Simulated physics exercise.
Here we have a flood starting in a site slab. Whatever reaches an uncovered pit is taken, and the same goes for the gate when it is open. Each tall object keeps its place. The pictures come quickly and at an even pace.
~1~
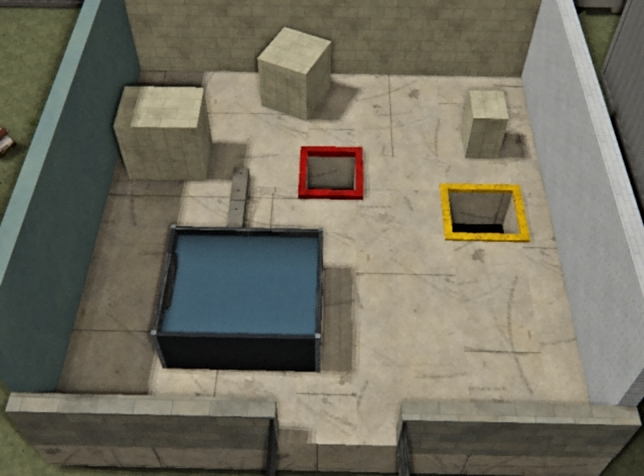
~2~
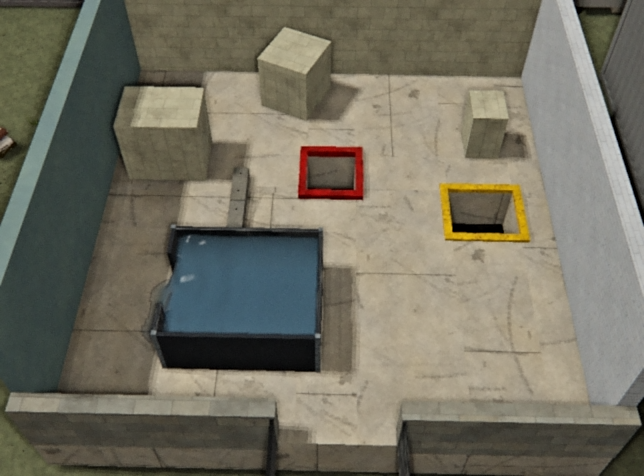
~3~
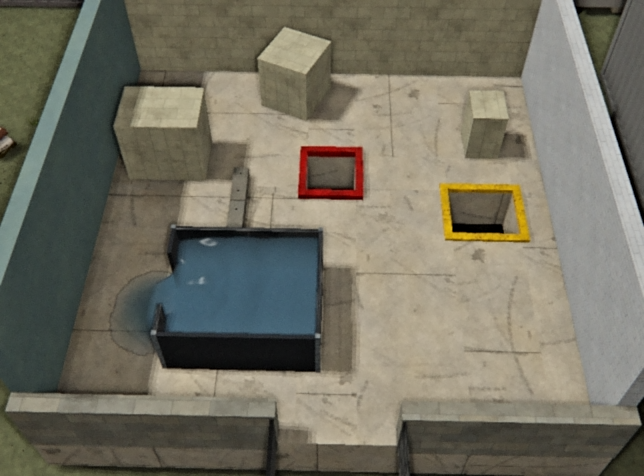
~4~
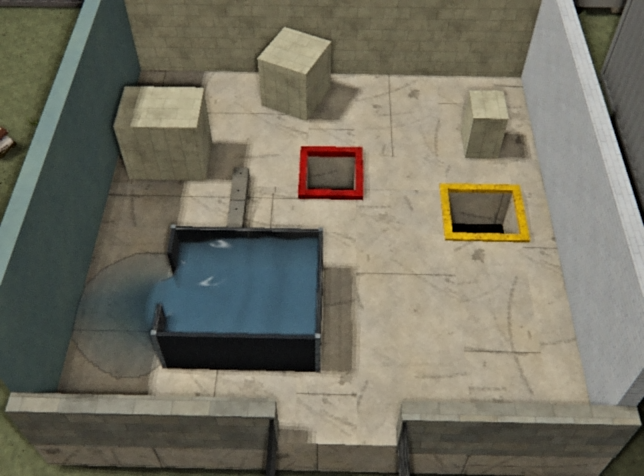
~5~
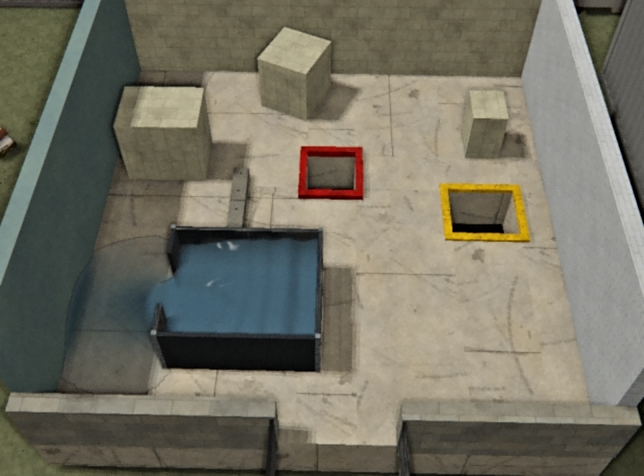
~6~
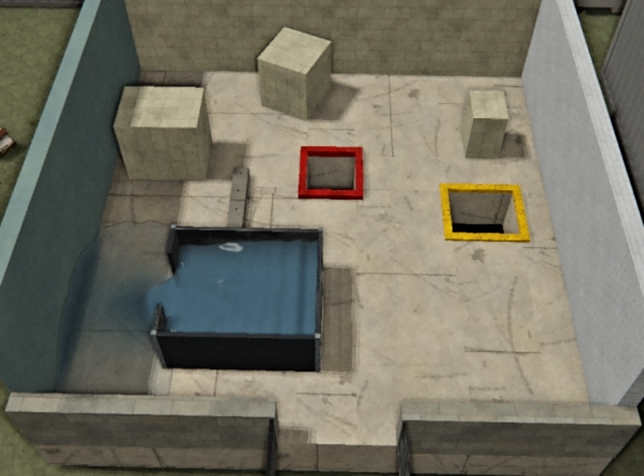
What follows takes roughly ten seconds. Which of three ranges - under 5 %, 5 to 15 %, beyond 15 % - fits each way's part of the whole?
For the gate, 5 to 15 %; for the yellow pit, under 5 %; for the red pit, under 5 %.
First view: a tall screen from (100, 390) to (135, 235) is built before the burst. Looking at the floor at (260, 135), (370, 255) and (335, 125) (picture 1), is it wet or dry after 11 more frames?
As the points were listed, they come out taken by the flood, free from flooding, and finally free from flooding.
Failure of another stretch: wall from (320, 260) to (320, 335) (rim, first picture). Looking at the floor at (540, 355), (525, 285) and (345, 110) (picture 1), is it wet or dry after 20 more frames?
Spot by spot: Soaked through, then soaked through, then unaffected.
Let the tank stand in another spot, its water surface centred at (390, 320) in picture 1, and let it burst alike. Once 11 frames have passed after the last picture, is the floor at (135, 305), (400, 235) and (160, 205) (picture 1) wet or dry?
In that order: Covered, clear, under water.
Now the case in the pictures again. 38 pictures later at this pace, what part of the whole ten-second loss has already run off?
Something close to 50 percent by that point.
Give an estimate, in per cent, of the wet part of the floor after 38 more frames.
I'd put it at roughly 65 per cent.
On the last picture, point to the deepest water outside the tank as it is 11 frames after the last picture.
Roughly at (51, 419).
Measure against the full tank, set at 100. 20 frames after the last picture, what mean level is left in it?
Near 40 in a hundred.
A moment on, water covers 15 % of the floor; the gate 0 %, the yellow pit 0 %, the red pit 0 %.
Next, water covers 25 % of the floor; the gate 0 %, the yellow pit 0 %, the red pit 0 %.
Then, water covers 45 % of the floor; the gate 1 %, the yellow pit 0 %, the red pit 0 %.
Later, water covers 65 % of the floor; the gate 5 %, the yellow pit 0 %, the red pit 0 %.
In the end, water covers 85 % of the floor; the gate 9 %, the yellow pit 1 %, the red pit 0 %.
